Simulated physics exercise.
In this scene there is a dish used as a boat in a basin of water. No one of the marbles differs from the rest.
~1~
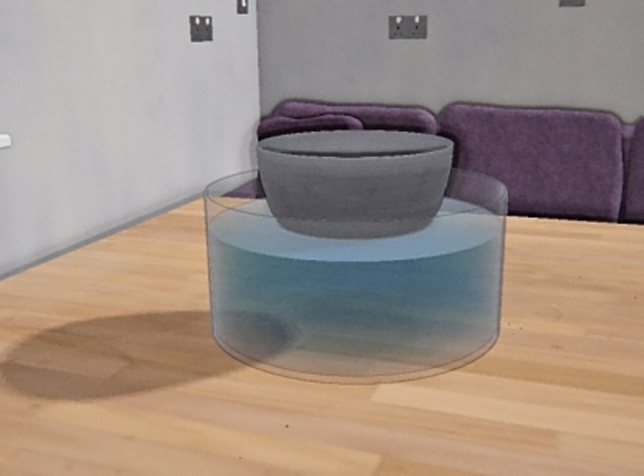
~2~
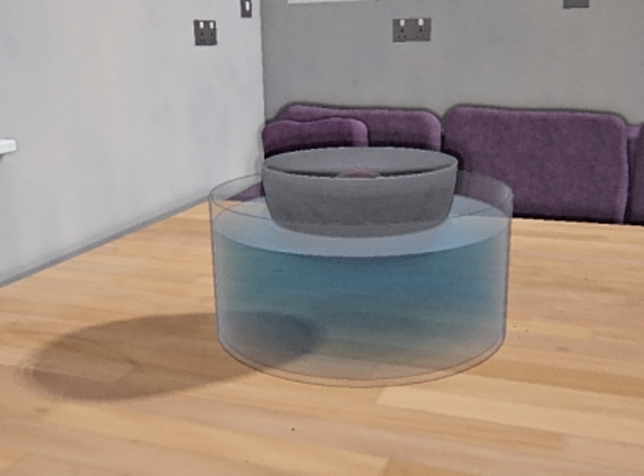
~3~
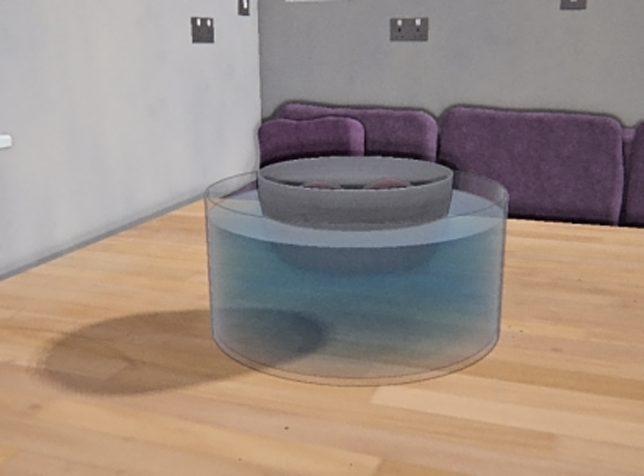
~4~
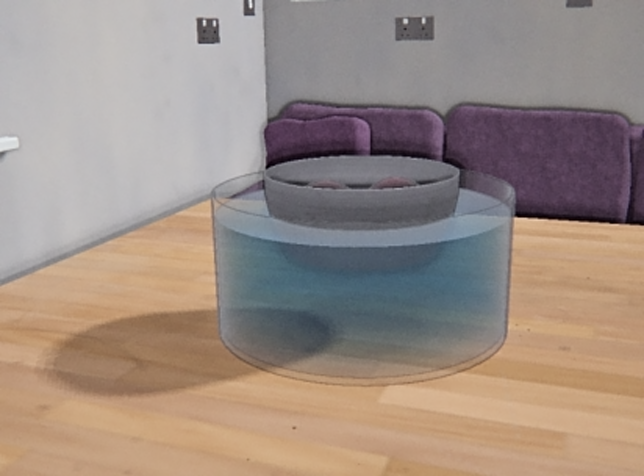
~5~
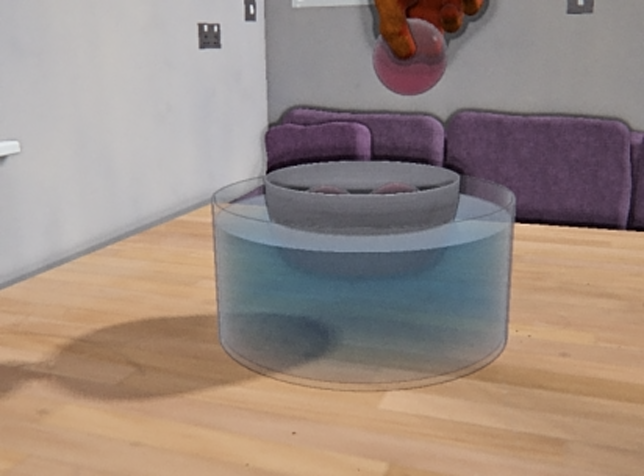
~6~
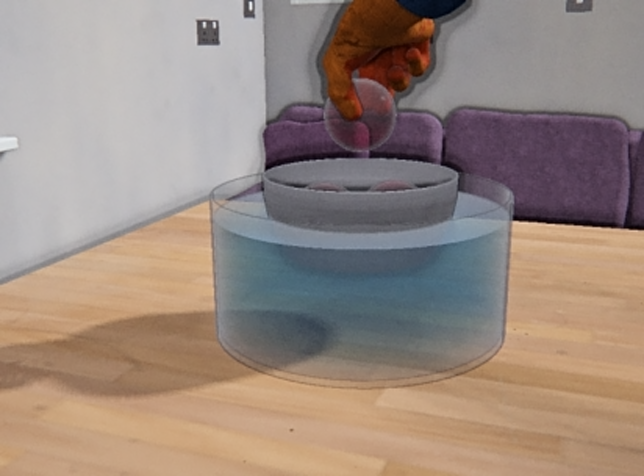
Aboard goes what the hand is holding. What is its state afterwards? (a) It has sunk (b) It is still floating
It is still floating.
A moment on, the glass marble is in and the dish dips.
Further on, it steadies; about a fifth of its side above the surface.
When it is over, the dish floats; about a fifth of its side above the surface.
